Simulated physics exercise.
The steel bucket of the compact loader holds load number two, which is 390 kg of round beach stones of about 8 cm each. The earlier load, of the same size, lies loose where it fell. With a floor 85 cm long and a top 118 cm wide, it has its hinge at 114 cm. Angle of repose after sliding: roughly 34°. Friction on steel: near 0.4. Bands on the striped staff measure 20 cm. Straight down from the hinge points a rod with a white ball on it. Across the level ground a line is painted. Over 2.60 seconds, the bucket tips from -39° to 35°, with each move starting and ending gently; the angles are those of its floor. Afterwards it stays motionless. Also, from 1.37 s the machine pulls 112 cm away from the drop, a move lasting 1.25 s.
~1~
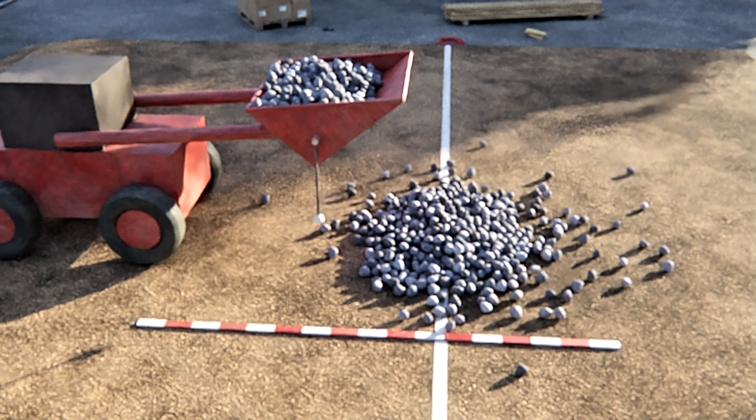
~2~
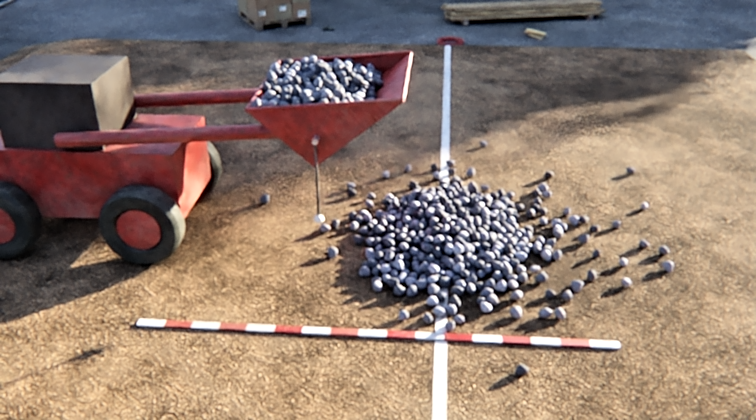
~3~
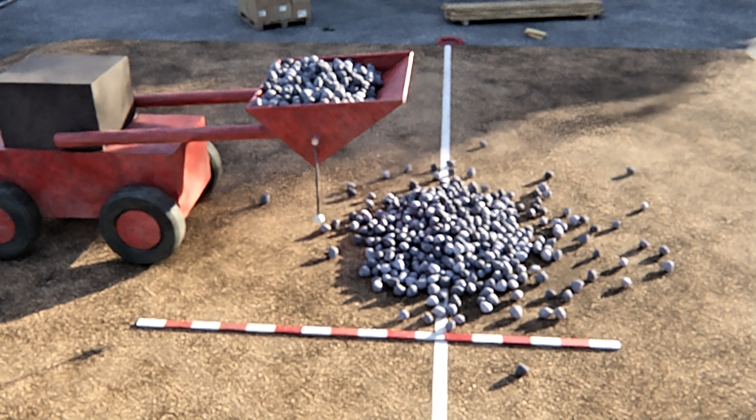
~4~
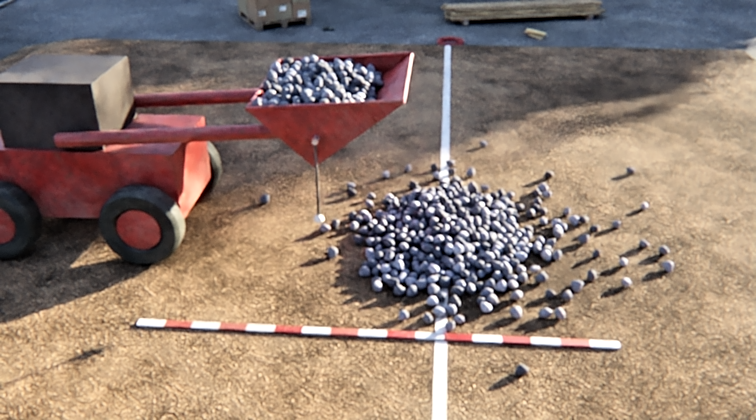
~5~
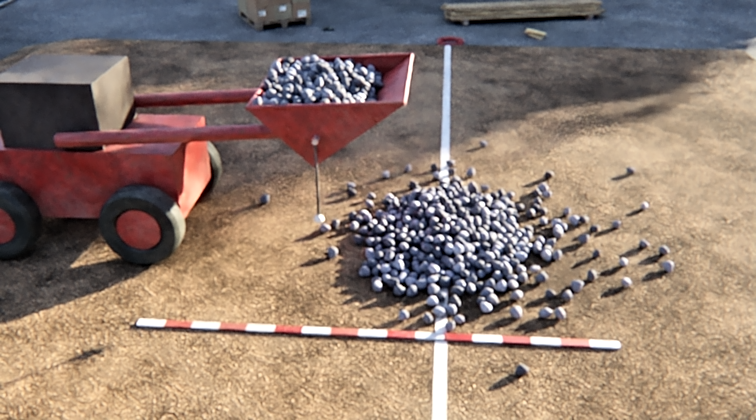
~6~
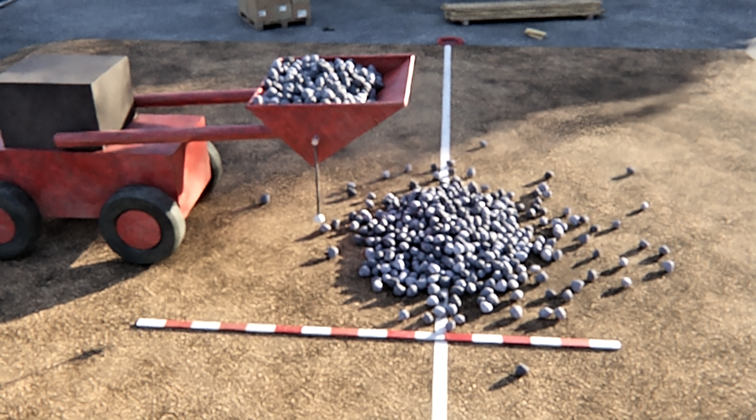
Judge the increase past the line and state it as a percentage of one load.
Close to 1 parts in a hundred.
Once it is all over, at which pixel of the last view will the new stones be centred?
The centre sits about (340, 225).
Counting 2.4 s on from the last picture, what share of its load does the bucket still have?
Estimate: 0 % remaining inside, roughly.
Then, 1.7 s after the last picture the floor is at 23°; in per cent of one load, 57 in the bucket, 88 short of the line, 56 past the line; the foremost stones are at (639, 235).
Then, 2.4 s after the last picture the floor is at 35°; in per cent of one load, 2 in the bucket, 142 short of the line, 56 past the line; the foremost stones are at (639, 235).
Then, 2.8 s after the last picture the floor is at 35°; in per cent of one load, 0 in the bucket, 144 short of the line, 56 past the line; the foremost stones are at (639, 235).
Then, 5.4 s after the last picture the floor is at 35°; in per cent of one load, 0 in the bucket, 144 short of the line, 56 past the line; the foremost stones are at (639, 235). Net gain past the line, 1.
